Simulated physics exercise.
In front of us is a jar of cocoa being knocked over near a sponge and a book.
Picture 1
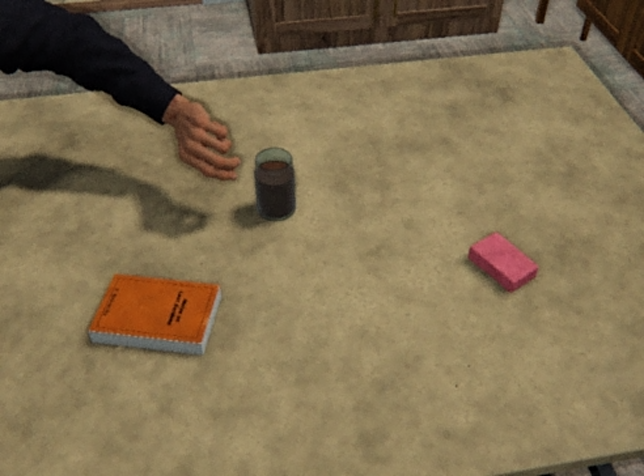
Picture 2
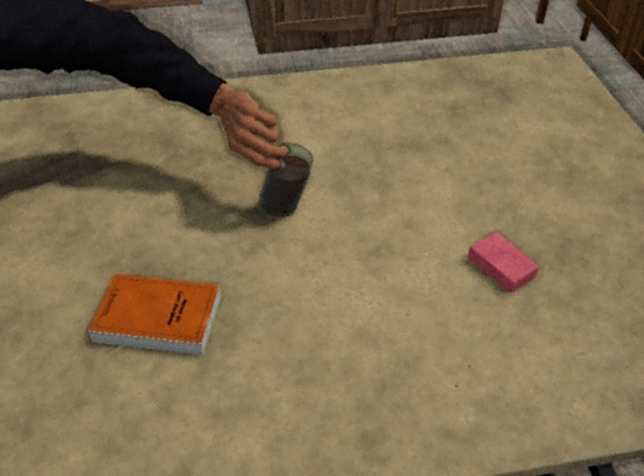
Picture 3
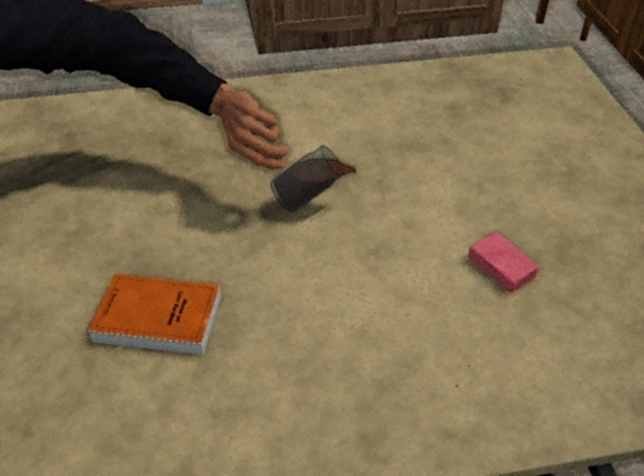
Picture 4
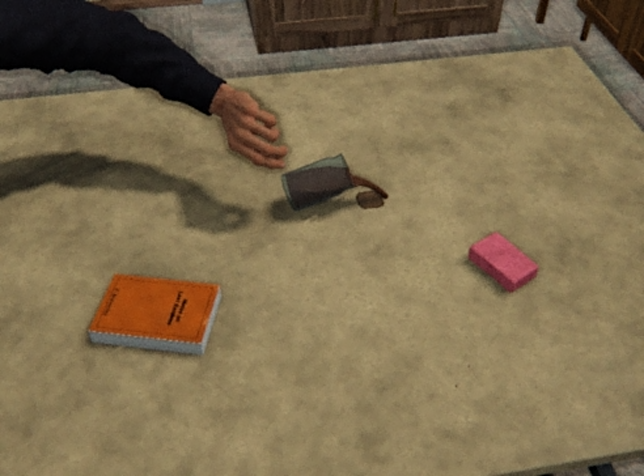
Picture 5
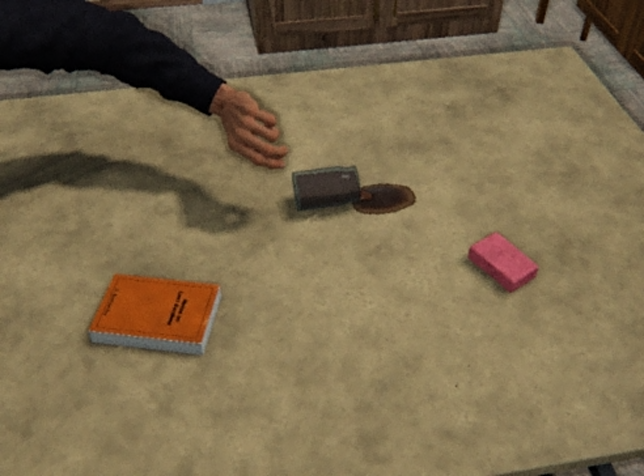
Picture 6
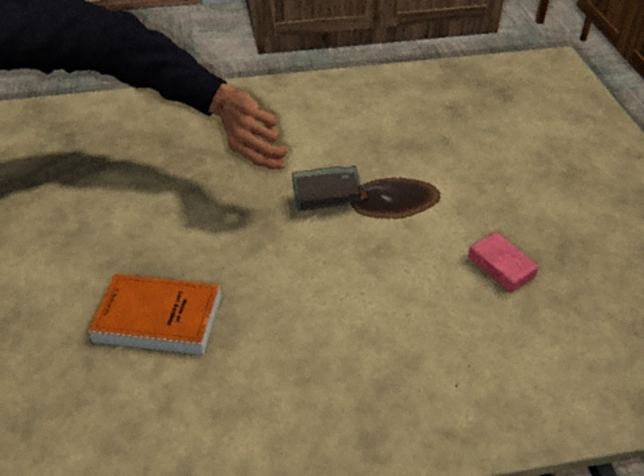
In this clip, a hand reaches from the left and knocks over a glass jar of dark liquid on a table with an orange book and a pink sponge; the jar tips right, and liquid pours into a widening puddle.
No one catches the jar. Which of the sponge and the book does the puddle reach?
Sponge becomes wet, book comes out dry.
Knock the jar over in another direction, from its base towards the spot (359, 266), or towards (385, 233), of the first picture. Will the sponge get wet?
On the first try it is hit by the spill, and on the second try it is hit by the spill.
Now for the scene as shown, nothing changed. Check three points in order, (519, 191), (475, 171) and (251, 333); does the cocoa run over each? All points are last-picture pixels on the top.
The first point is inside the spill, the next one is inside the spill, and the last one is outside the spill.
Next, the puddle covers about as much as a tray; the sponge is in it; the book is clear of it.
After that, the puddle covers about as much as a big tray; the sponge is in it; the book is clear of it.
Finally, the puddle covers about as much as a big tray; the sponge is in it; the book is clear of it.
